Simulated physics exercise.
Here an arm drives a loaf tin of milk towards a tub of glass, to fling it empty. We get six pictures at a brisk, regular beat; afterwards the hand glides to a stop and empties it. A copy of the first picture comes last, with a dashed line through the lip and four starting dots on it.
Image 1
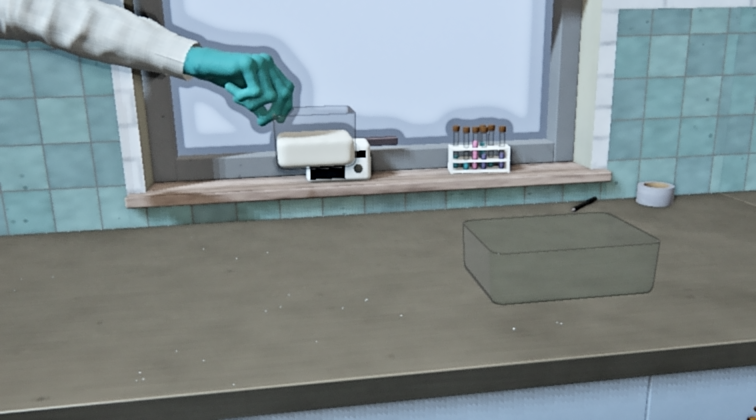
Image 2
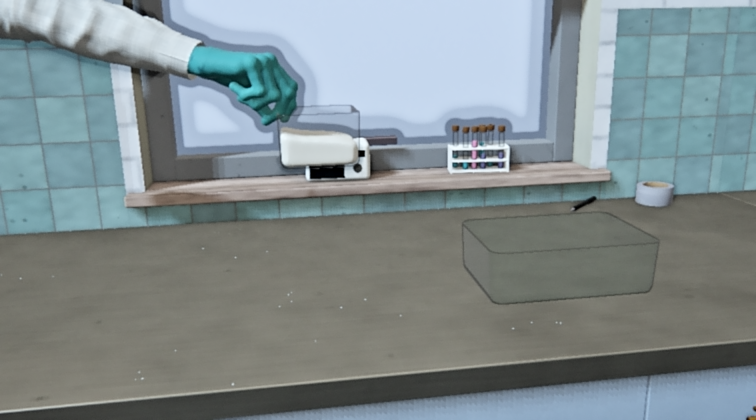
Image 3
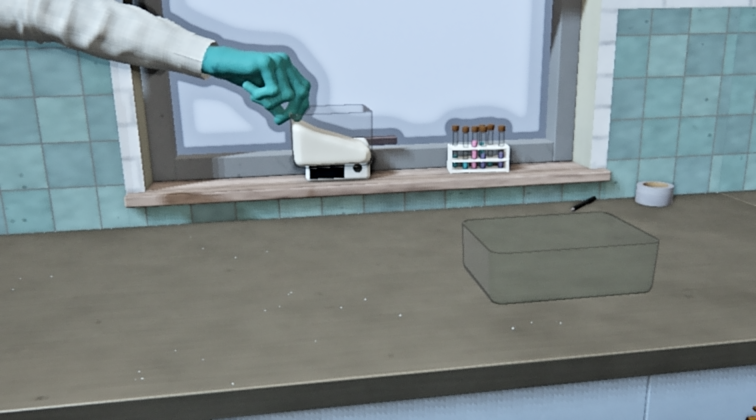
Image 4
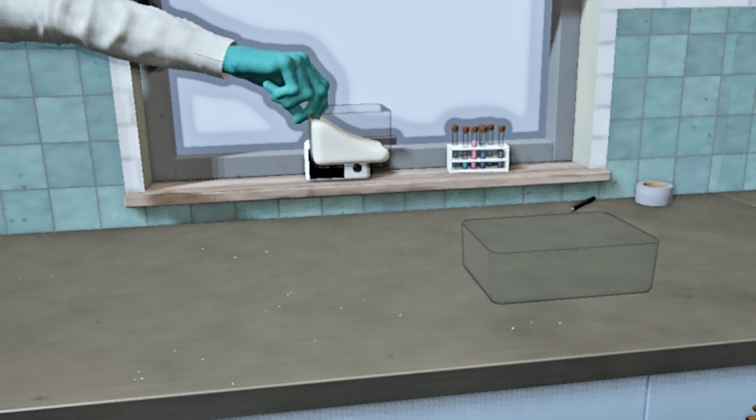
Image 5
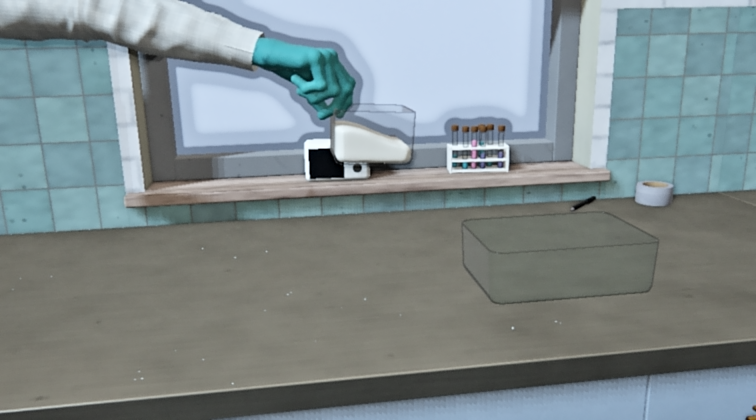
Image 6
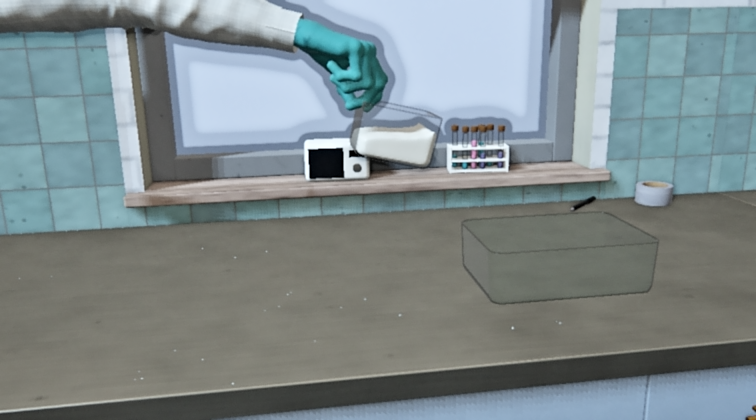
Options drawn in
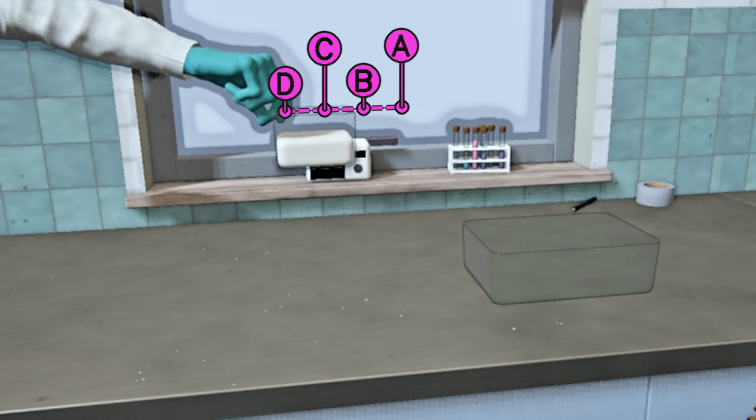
Teal-gloved hand carrying a clear container of white liquid rightward past a windowsill, the liquid sloshing and the container tilting slightly.
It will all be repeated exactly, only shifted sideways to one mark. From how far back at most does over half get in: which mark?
C.
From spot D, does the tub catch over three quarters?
No, less.
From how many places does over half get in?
Three.
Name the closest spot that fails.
Spot D.
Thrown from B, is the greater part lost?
No, not at all.
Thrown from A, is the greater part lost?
No, that is safe.
On the marked copy, A at (401, 107); B at (363, 108); C at (324, 110); D at (285, 111).
For spot A, about 87 % lands in the tub, 2 % falls short and 11 % goes beside or beyond.
For spot B, about 92 % lands in the tub, 1 % falls short and 6 % goes beside or beyond.
For spot C, about 66 % lands in the tub, 29 % falls short and 4 % goes beside or beyond.
For spot D, about 31 % lands in the tub, 66 % falls short and 3 % goes beside or beyond.
